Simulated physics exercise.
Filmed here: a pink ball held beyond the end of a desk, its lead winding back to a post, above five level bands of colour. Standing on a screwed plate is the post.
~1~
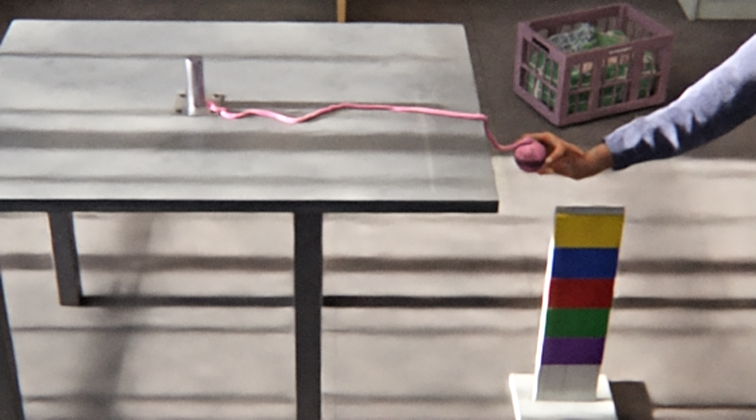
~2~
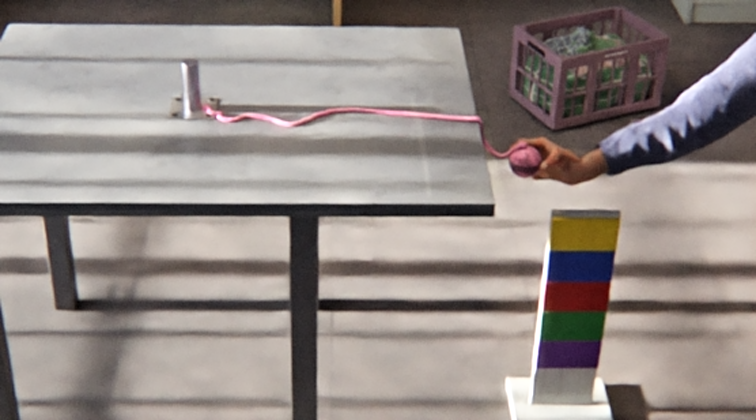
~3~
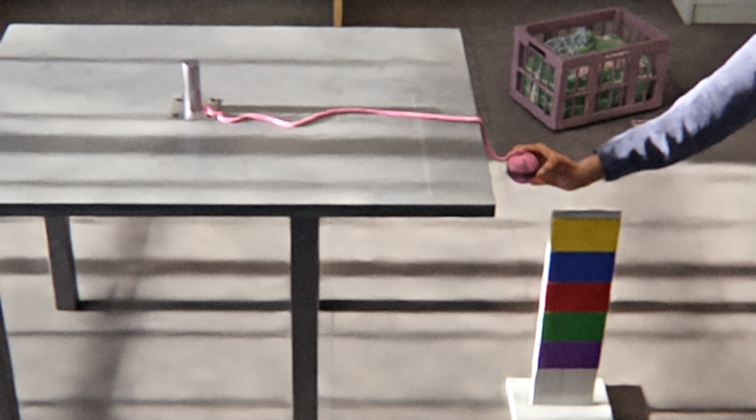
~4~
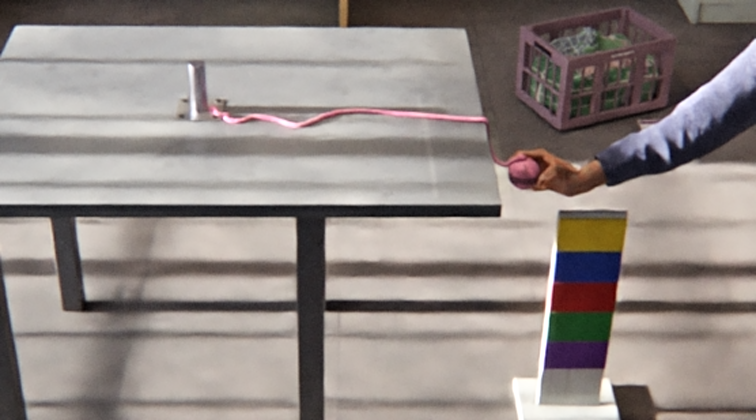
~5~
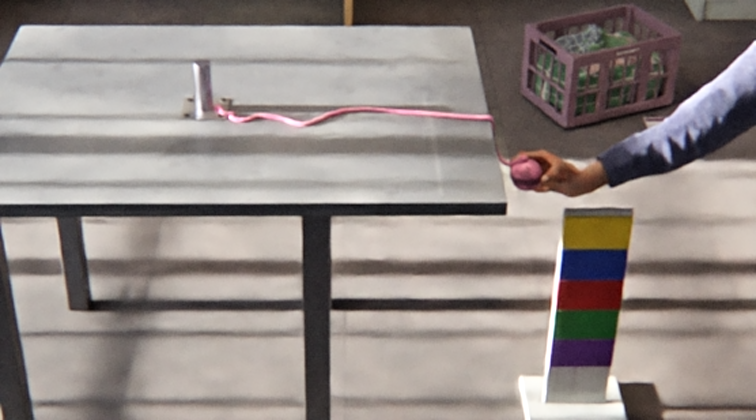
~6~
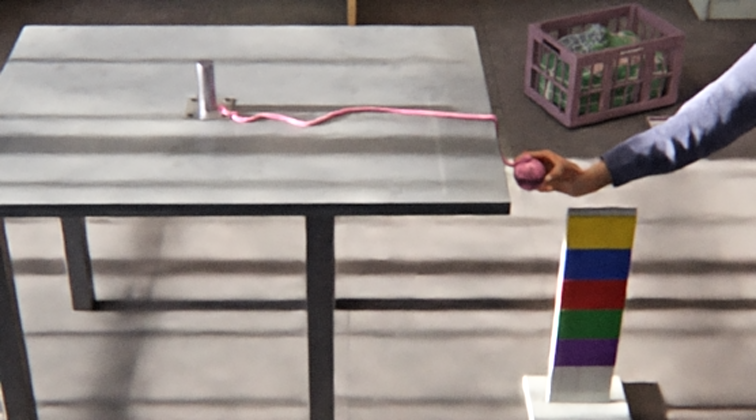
Beyond the end of a gray desk, a hand held a pink ball tied by a slack lead to a post, lowering it slightly beside the desk's edge, above a stand with five colored bands.
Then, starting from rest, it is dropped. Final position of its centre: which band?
Band: Yellow.
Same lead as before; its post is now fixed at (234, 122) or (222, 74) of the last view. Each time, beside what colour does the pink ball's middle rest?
Trial 1 - blue; trial 2 - yellow.
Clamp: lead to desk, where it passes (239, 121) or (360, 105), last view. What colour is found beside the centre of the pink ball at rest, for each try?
Going through them one at a time, the answers are yellow; above them all.
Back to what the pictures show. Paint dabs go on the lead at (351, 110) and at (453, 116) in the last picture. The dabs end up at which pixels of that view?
One ends up around (386, 115), the other around (490, 121).
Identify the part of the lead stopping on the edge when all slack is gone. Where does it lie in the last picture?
Roughly (460, 116).
Soon after, ball near (513, 228); level with yellow.
Then, ball near (459, 226); level with yellow.
Further on, ball near (484, 232); level with yellow.
At rest, ball near (485, 232); level with yellow. Its middle rests at the yellow band.
